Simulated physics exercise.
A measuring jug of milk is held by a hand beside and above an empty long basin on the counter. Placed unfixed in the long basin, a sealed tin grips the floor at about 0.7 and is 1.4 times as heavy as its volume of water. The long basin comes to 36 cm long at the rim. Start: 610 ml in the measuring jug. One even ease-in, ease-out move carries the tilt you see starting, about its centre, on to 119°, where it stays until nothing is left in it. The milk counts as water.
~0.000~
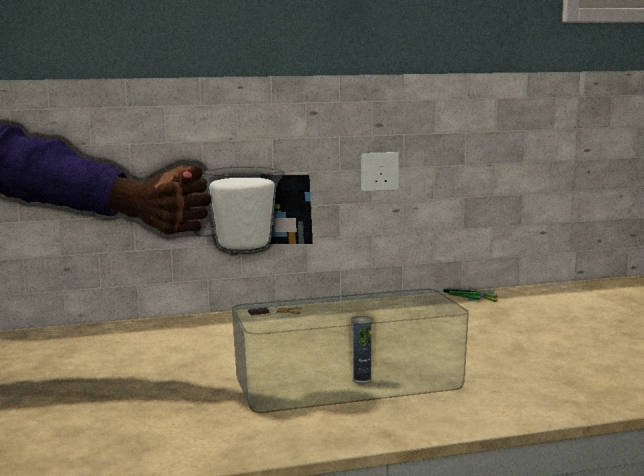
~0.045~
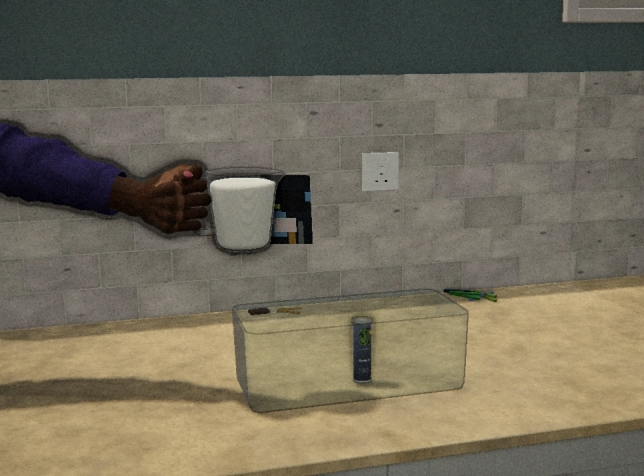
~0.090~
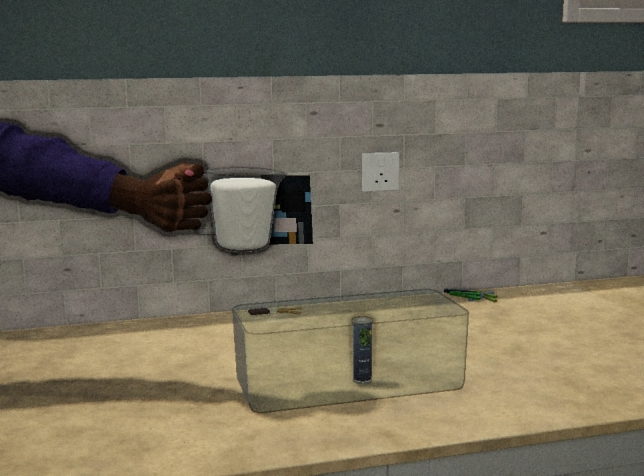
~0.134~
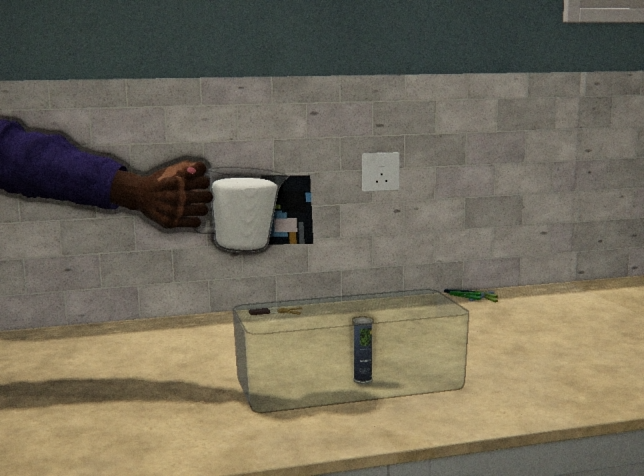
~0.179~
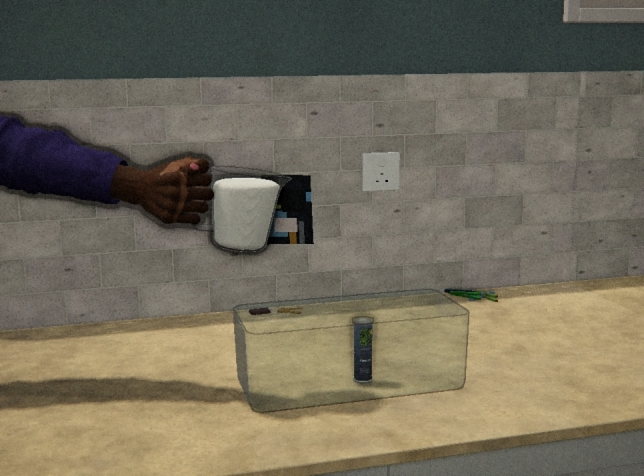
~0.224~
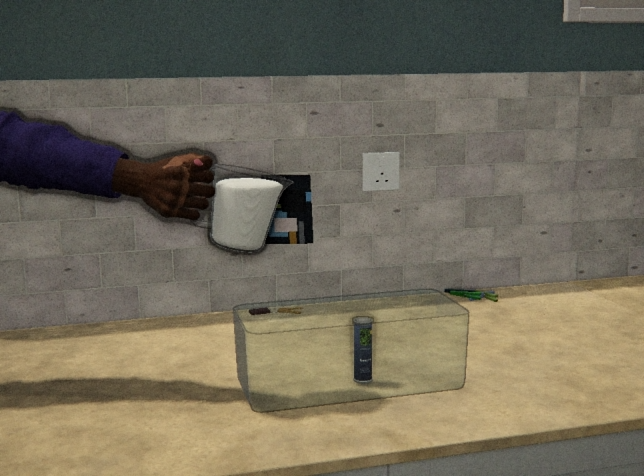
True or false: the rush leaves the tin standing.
True.
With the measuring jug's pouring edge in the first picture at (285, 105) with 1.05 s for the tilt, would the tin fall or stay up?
Result: Tin tipped over.
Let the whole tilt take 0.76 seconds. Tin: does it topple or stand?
Result: Tin still standing.
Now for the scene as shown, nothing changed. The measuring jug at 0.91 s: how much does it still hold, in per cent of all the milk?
Close to 8 percent of the whole amount.
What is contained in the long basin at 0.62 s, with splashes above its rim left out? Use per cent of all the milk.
Fraction in basin: Approx. 7%.
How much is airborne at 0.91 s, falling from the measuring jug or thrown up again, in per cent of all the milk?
Some 20 per cent.
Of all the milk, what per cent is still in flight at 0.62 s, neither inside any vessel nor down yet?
Estimate: Some 24 % of the total.
Then, 0.62 s in, the tilt is 77° and 68 per cent is still to pour; the tin stands where it began.
Then, 0.91 s in, the tilt is 114° and 8 per cent is still to pour; the tin stands where it began.
Then, 1.22 s in, the tilt is 119° and 0 per cent is still to pour; the tin stands where it began.
Then, 1.55 s in, the tilt is 119° and 0 per cent is still to pour; the tin stands where it began.
Finally, the tin stands where it began.
